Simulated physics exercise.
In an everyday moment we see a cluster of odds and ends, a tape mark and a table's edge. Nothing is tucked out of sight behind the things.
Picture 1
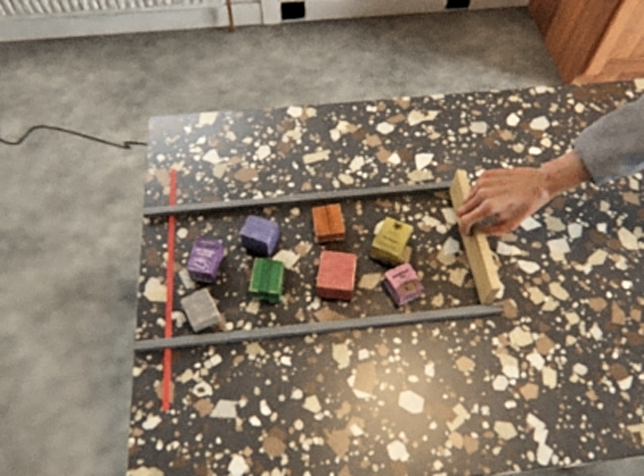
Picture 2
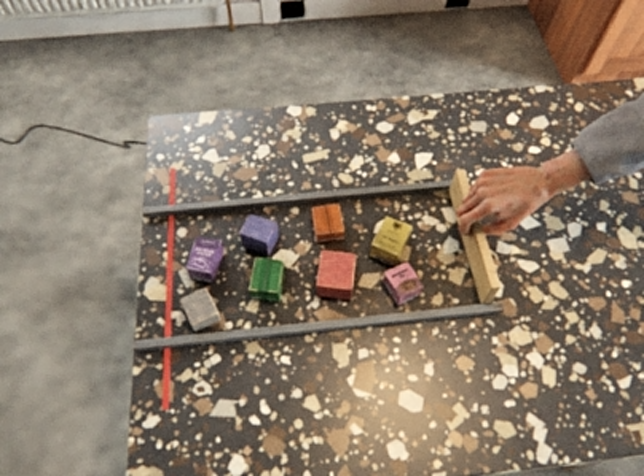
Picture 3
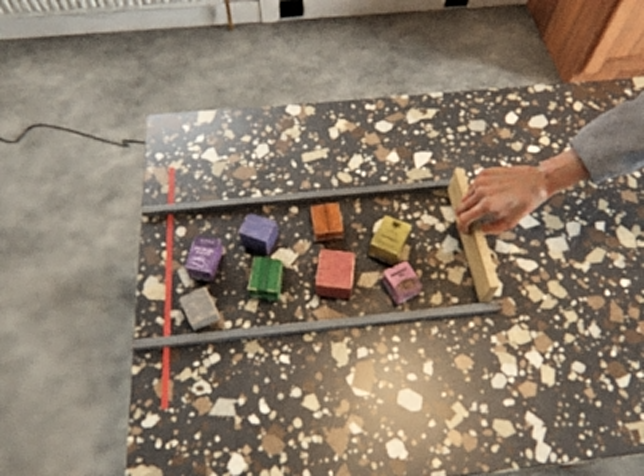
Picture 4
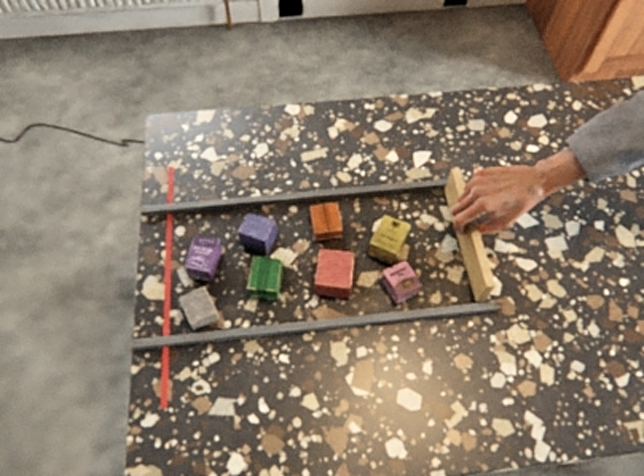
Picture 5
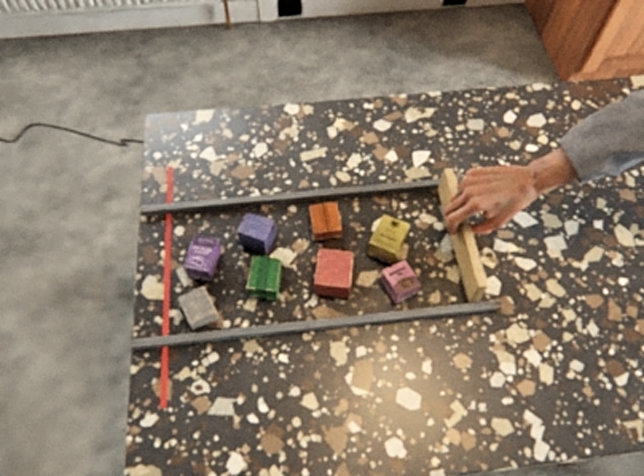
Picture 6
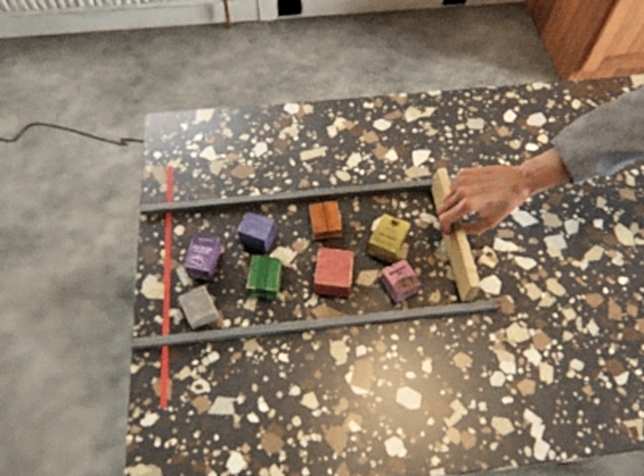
On a speckled tabletop, a hand slides a wooden board left toward some colourful blocks.
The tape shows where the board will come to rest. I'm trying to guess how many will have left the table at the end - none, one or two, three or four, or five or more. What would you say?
I would say five or more.
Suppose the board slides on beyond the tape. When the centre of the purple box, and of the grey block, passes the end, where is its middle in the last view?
Near (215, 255), then near (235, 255).
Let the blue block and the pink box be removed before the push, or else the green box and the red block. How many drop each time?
The counts would be 3 and 3.
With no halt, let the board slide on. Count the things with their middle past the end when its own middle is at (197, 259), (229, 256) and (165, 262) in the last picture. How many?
Past-the-end tally - position 1: 3, position 2: 1, position 3: 5.
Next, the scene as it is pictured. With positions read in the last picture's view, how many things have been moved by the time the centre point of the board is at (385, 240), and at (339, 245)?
That gives 2 for the first and 5 for the second.
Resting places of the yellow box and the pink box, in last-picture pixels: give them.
Middles: Around (150, 264) and around (150, 305).
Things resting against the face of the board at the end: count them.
3 in contact.
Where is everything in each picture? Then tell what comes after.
The first picture shows grey block (201, 310); purple box (206, 260); blue block (260, 236); board (473, 236); tape (170, 275).
The second picture shows purple box (206, 259); green box (267, 279).
The third picture shows blue block (259, 234); yellow box (390, 241).
The fourth picture shows grey block (199, 308); red block (335, 274).
The fifth picture shows purple box (203, 258); pink box (400, 282).
The sixth picture shows grey block (198, 308); purple box (203, 257); blue block (257, 233); board (453, 234); tape (167, 272).
Soon after, none off yet; grey block at rest near (198, 308); purple box at rest near (203, 257); blue block at rest near (257, 233).
Then, none off yet; grey block moved about its own width near (159, 316); purple box moved a little near (182, 255); blue block moved about its own width near (218, 237).
By the end, the number that fall off is five or more; fallen, red block, green box, blue block, purple box and grey block.
